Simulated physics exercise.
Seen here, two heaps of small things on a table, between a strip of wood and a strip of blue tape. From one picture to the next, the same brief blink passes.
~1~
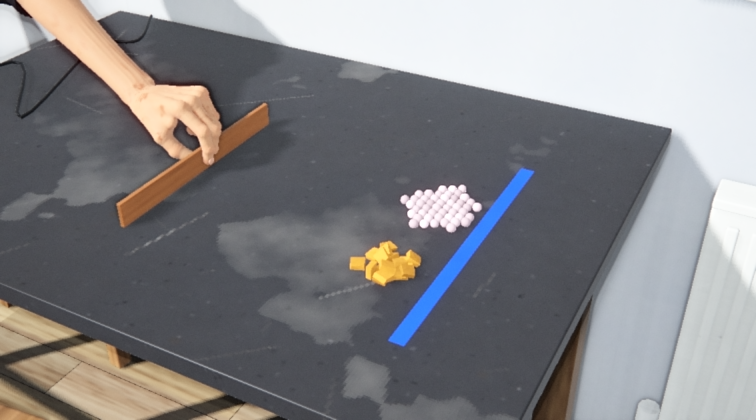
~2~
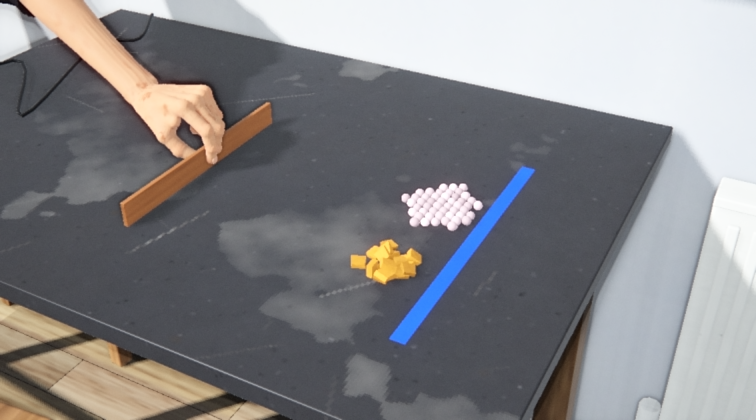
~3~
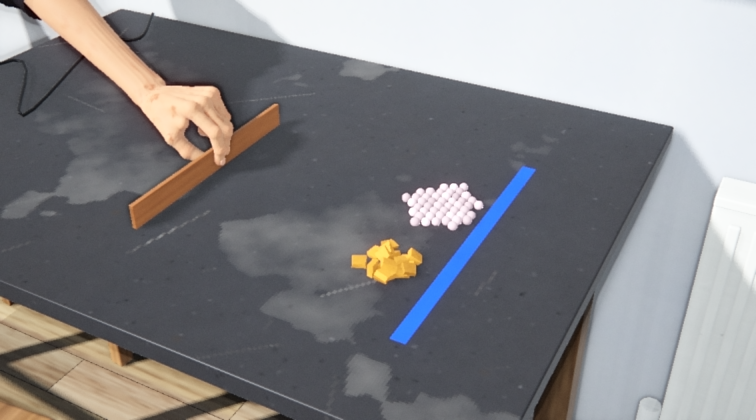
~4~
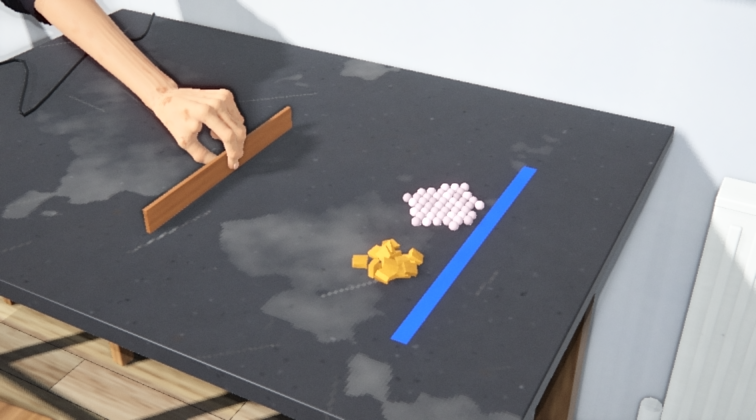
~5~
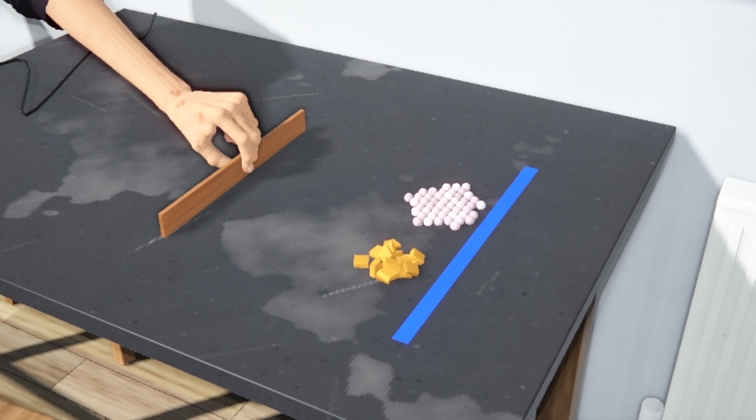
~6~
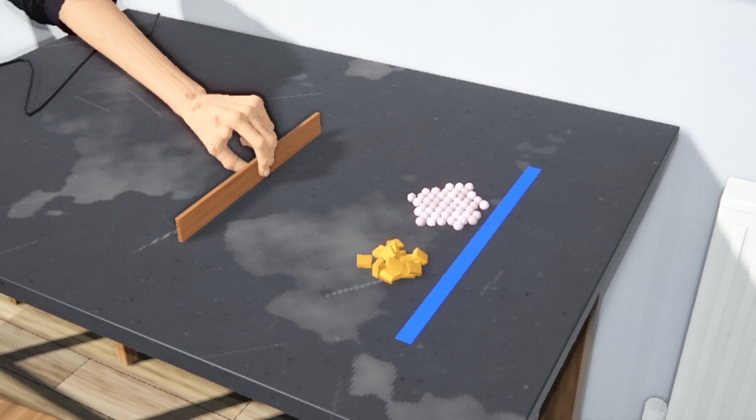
A hand sliding an upright strip of wood rightward across a dark table, with pink beads and yellow pieces lying still beside blue tape.
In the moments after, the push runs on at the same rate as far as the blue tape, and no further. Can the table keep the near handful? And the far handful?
Here the near handful keeps clear of the drop, and the far handful sends some to the floor.
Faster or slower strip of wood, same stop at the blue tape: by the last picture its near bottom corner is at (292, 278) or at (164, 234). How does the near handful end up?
The first pace sees it shed some bits below, the second sees it all remain in place.
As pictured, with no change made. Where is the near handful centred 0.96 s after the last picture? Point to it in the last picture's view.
Centre, estimated: (481, 290).
Then, 0.47 s on from there, strip of wood still moving, near (367, 192); near handful all on the table, its front near (414, 269); far handful all on the table, its front near (473, 220).
Then, 0.96 s on from there, strip of wood stopped at the blue tape; near handful all on the table, its front near (502, 300); far handful all on the table, its front near (537, 246).
Then, 1.24 s on from there, strip of wood stopped at the blue tape; near handful all on the table, its front near (504, 301); far handful all on the table, its front near (595, 261).
In the end, strip of wood stopped at the blue tape; near handful all on the table, its front near (504, 301); far handful all but a few over the edge.
